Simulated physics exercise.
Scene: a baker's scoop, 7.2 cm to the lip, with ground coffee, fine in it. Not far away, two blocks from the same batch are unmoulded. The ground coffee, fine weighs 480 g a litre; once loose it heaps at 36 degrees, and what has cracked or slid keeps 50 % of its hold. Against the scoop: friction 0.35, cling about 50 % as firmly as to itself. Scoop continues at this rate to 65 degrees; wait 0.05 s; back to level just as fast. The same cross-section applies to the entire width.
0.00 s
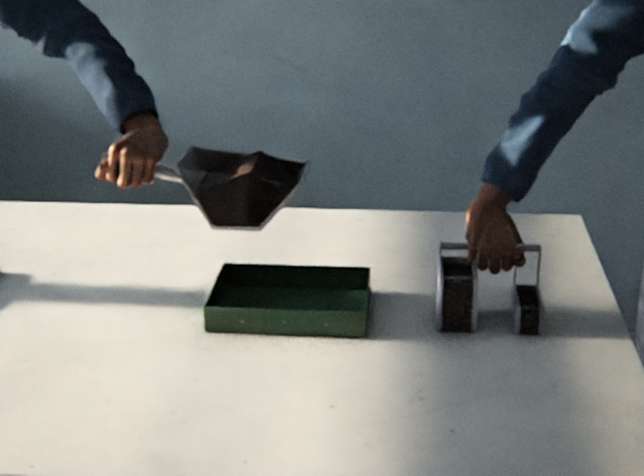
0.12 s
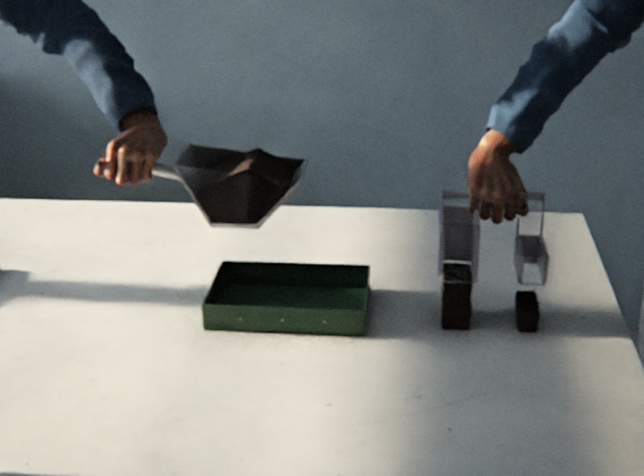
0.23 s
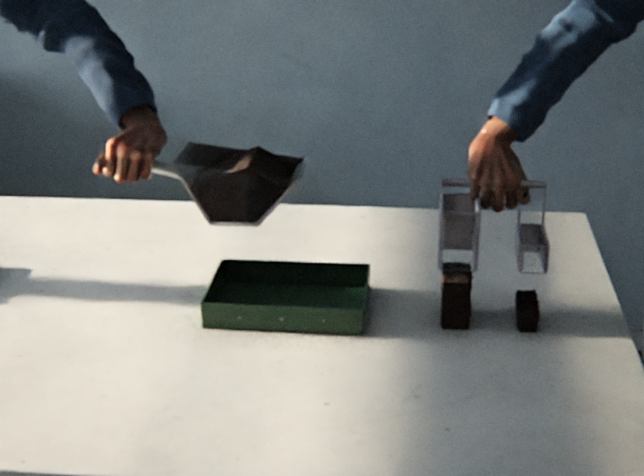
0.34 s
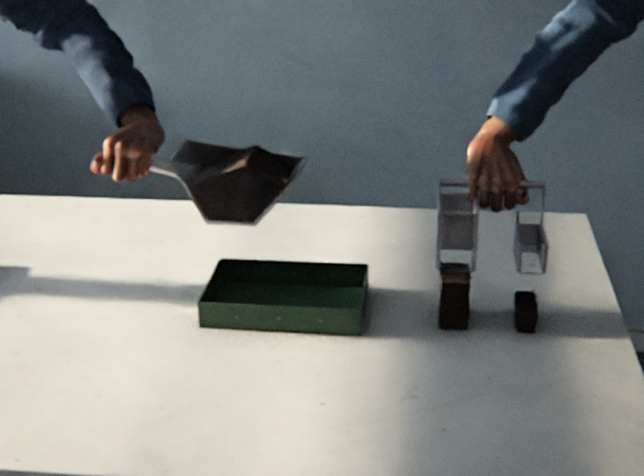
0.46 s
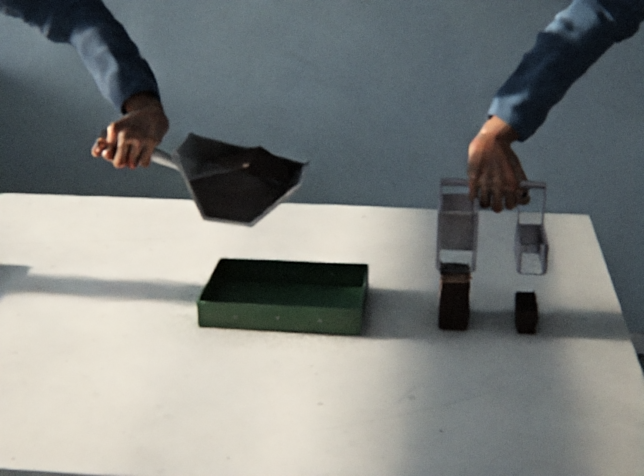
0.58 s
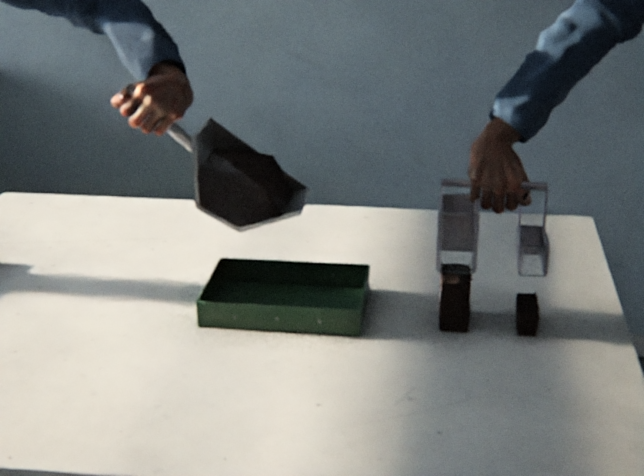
One hand lifts clear moulds off two dark blocks, then another tilts a scoop of coffee rightward.
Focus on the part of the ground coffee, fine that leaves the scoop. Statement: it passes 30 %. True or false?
False.
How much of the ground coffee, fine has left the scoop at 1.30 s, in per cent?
The figure is about 0 per cent.
After 0.79 s, the scoop is at 64 degrees and 0 % has left it.
After 1.04 s, the scoop is at 47 degrees and 0 % has left it.
After 1.30 s, the scoop is at 1 degrees and 0 % has left it.
After 1.55 s, the scoop is at 0 degrees and 0 % has left it.
After 1.92 s, at the end, the scoop is at 0 degrees and 0 % has left it.
